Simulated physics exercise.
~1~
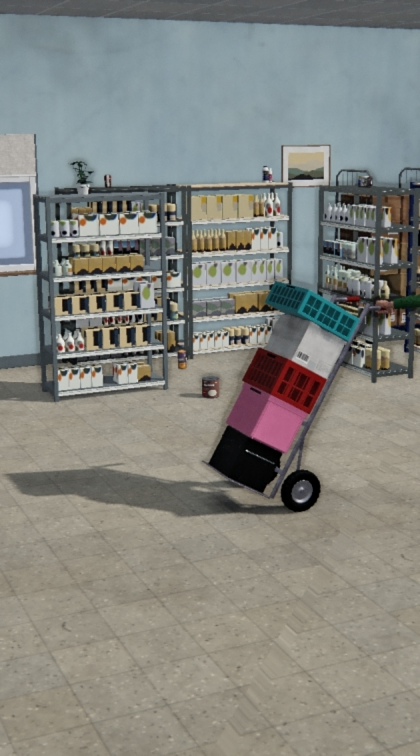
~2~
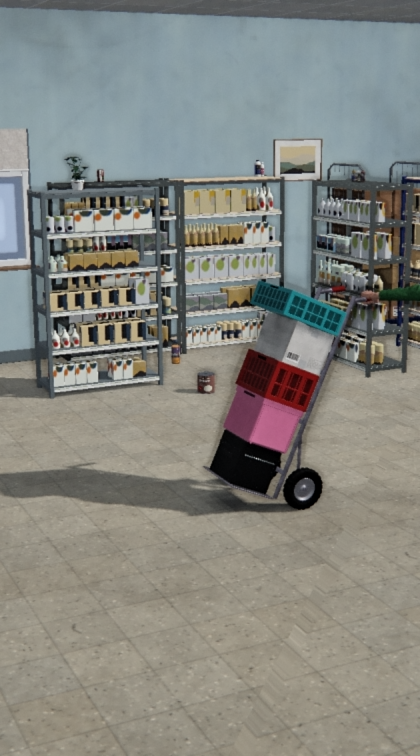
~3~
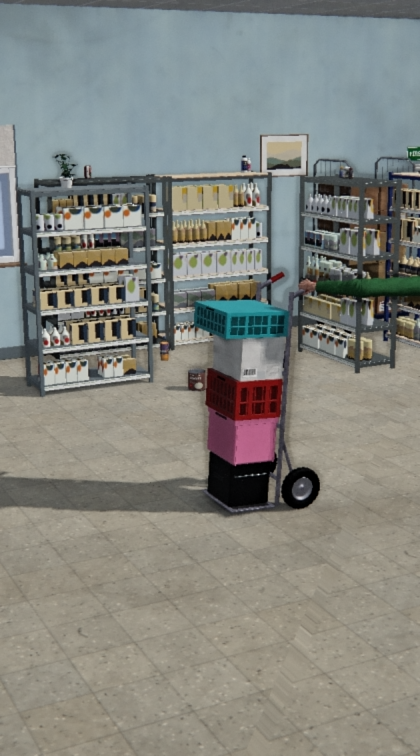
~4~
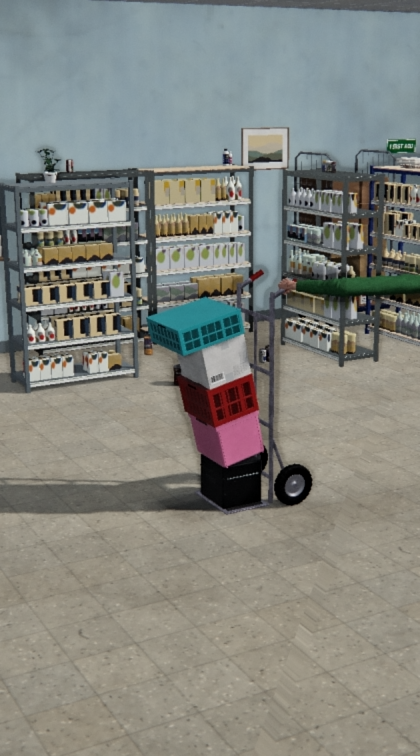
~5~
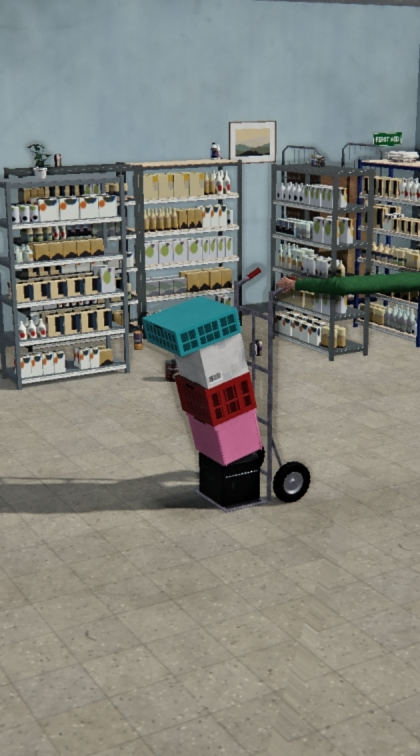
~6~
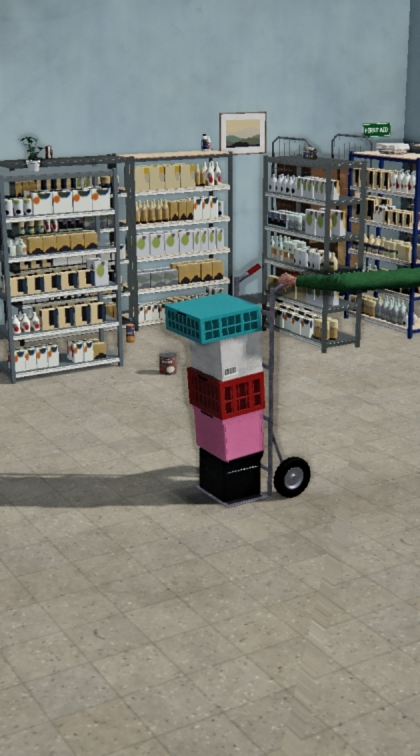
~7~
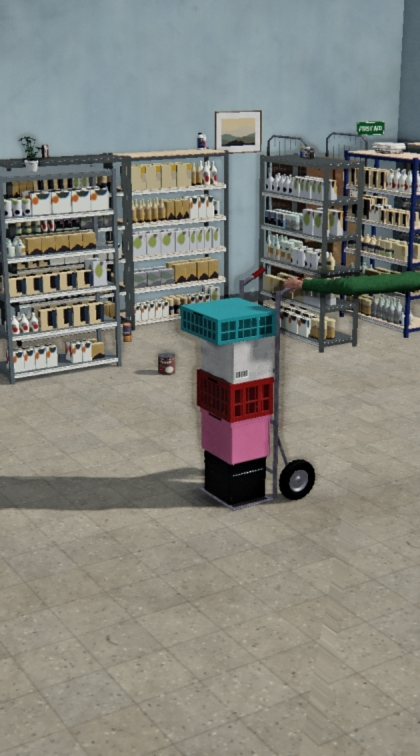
A tilted hand truck carries a loose stack on a tiled storeroom floor, with a black box at the bottom, then a pink tote, a red crate, a white parcel and a turquoise crate on top. Seen from the side by a slowly drifting camera, it stands before stocked shelves and a pale blue wall. A green-sleeved arm at the right holds the handle as the truck swings upright. The upper four items then tip left together, away from the frame, while the black box stays put. They rock back and end stacked upright on the standing truck.
